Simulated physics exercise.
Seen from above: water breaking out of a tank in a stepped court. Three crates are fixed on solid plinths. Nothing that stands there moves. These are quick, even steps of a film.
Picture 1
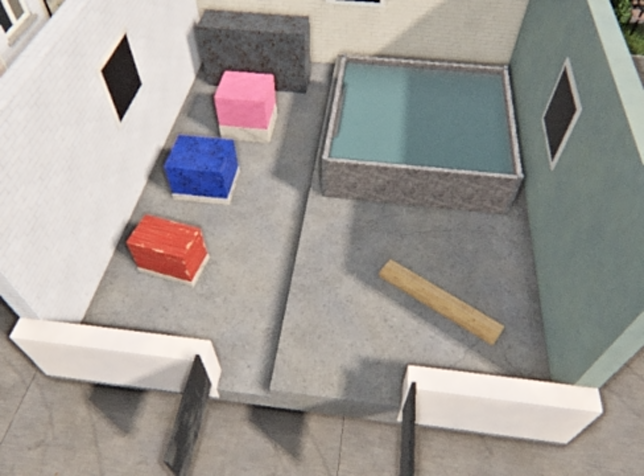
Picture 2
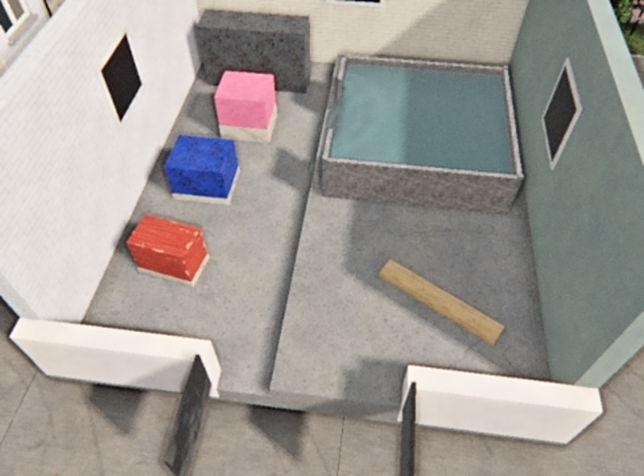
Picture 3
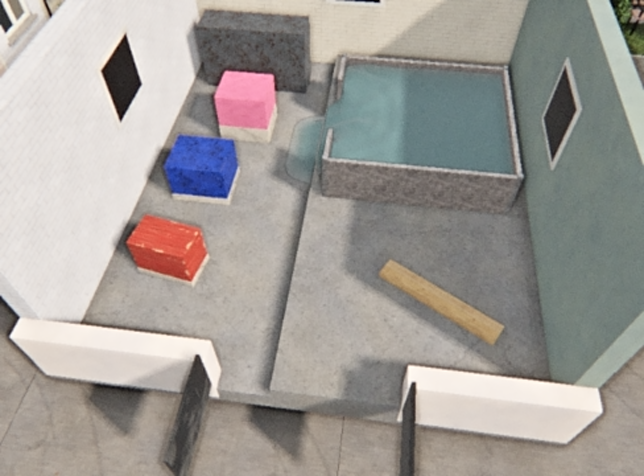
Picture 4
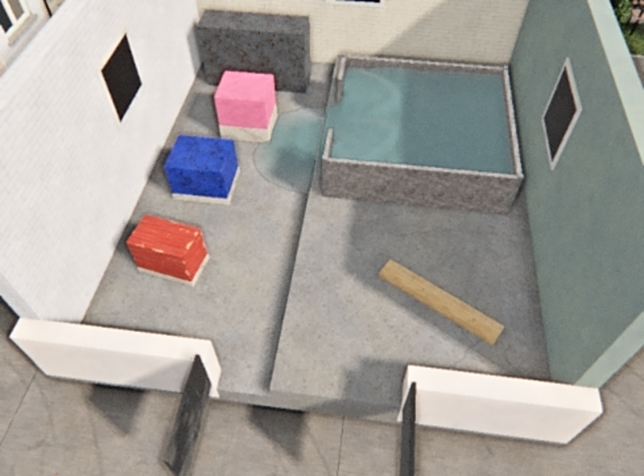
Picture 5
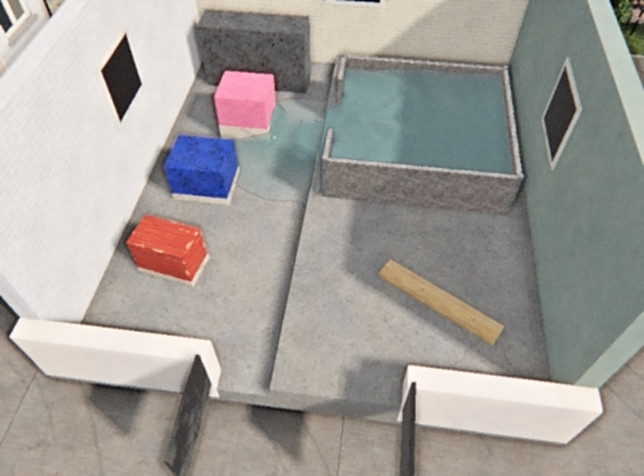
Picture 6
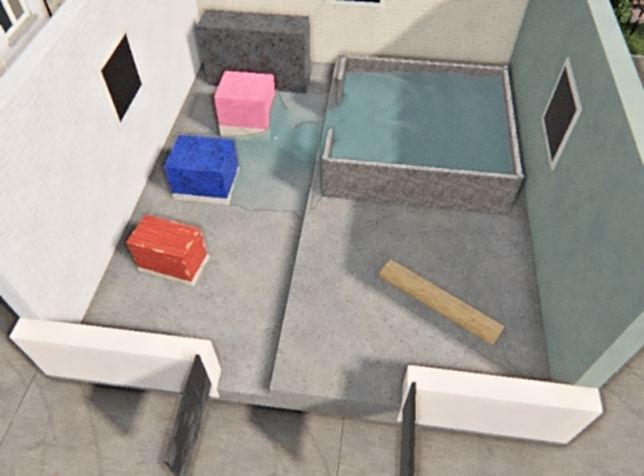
The footage shows a walled court from above, with a water tank, pink, blue and red blocks, and a plank; water pours from the tank's left side and spreads in a shallow sheet leftward around the pink block.
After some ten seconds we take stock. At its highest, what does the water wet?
In the end: The pink crate is wetted; the blue crate is wetted; the red crate is wetted.
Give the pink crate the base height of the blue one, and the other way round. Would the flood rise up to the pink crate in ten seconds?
Then: Pink crate is topped.
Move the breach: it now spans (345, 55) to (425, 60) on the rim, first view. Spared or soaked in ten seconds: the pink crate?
In short: The pink crate is safe.
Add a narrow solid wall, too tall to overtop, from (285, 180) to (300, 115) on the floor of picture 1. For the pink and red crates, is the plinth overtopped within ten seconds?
In short: Pink is safe, red is wetted.
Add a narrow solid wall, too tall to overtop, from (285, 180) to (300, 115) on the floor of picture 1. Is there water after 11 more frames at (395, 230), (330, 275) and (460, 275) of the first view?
One after the other: Dry, awash, dry.
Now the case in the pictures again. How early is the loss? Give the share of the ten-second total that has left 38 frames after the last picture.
About 50 per cent.
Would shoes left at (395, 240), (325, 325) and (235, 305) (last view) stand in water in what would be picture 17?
As listed: Not flooded, not flooded, under water.
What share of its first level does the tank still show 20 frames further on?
Roughly 50 per cent.
A moment on, water covers 25 % of the floor; the pink crate water round its plinth, the blue crate water round its plinth, the red crate water round its plinth.
Next, water covers 45 % of the floor; the pink crate water round its plinth, the blue crate water round its plinth, the red crate water round its plinth.
Then, water covers 55 % of the floor; the pink crate water round its plinth, the blue crate water round its plinth, the red crate water round its plinth.
Later, water covers 60 % of the floor; the pink crate water round its plinth, the blue crate water round its plinth, the red crate water round its plinth.
In the end, water covers 65 % of the floor; the pink crate was topped, the blue crate was topped, the red crate was topped.
